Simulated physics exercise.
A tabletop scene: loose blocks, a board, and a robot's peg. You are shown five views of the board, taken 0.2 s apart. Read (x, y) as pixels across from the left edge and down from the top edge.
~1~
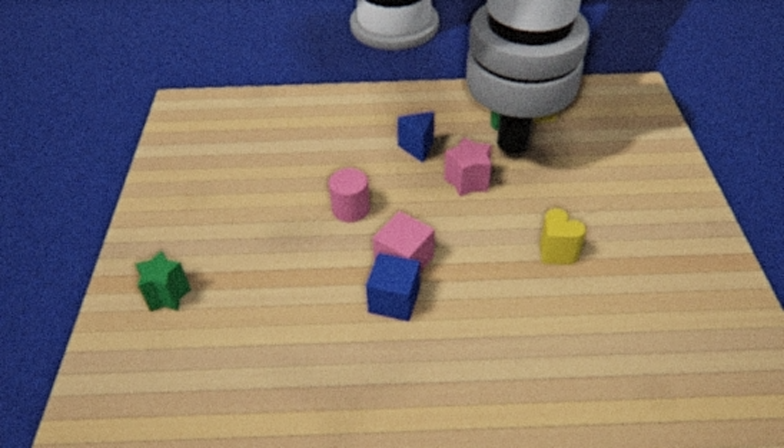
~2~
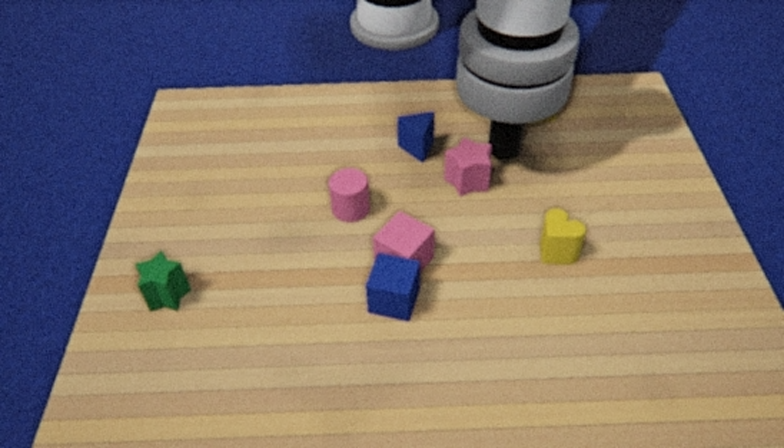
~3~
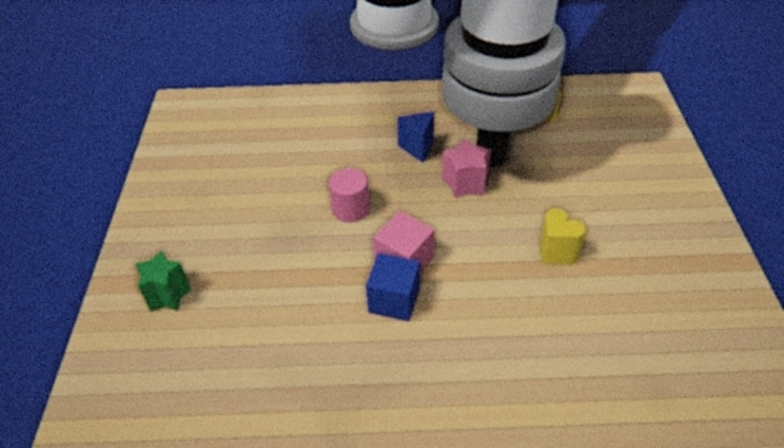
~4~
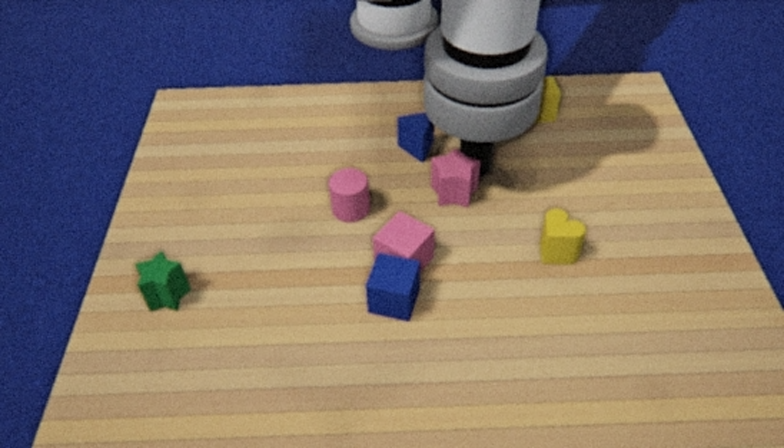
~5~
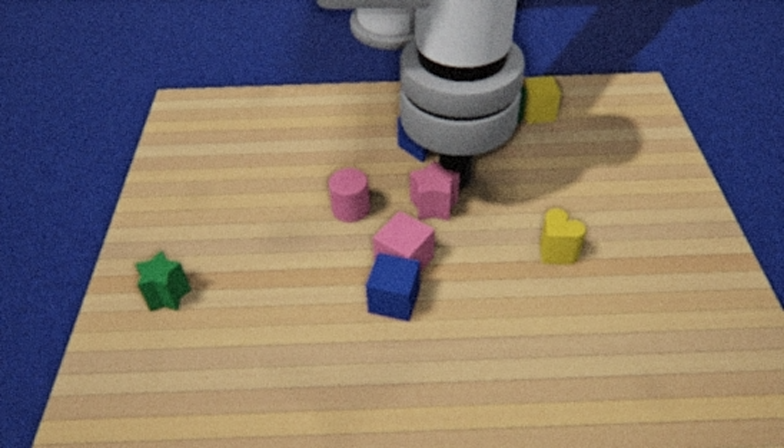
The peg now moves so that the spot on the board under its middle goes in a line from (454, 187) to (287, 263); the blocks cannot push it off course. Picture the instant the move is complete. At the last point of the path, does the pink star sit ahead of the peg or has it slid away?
The block gets away.
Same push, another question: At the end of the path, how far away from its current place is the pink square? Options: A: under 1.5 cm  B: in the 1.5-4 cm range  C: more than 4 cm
The one that fits is B, in the 1.5-4 cm range.
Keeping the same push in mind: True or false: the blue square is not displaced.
My answer: False.
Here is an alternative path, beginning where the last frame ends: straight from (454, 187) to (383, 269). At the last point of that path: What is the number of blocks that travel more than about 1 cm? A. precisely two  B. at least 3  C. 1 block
Letter B.
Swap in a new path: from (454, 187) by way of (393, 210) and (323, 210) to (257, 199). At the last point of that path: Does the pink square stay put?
It seems not.
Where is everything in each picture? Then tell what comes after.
The first frame shows tip of the peg (513, 144), middles of tops, pink round block (348, 180), blue square (393, 272), pink square (404, 232), pink star (471, 152).
The second frame shows peg (504, 149), nothing pushed.
The third frame shows peg (491, 156), pink star (468, 154).
The fourth frame shows peg (475, 166), pink star (456, 164).
The fifth frame shows peg (455, 178), pink round block (348, 180), blue square (393, 272), pink square (404, 232), pink star (435, 177).
The first path, step by step. One third of the way, peg (401, 203); blue square (392, 276); pink square (398, 240), turned 35° anticlockwise; pink star (384, 206).
Two thirds of the way, peg (346, 229); pink round block (340, 179); blue square (397, 292), turned 40° anticlockwise; pink square (385, 256), turned 60° anticlockwise; pink star (343, 237), turned 45° anticlockwise.
At the end, peg (285, 255); pink round block (340, 179); blue square (397, 293), turned 45° anticlockwise; pink square (385, 257), turned 65° anticlockwise; pink star (336, 245), turned 75° anticlockwise.
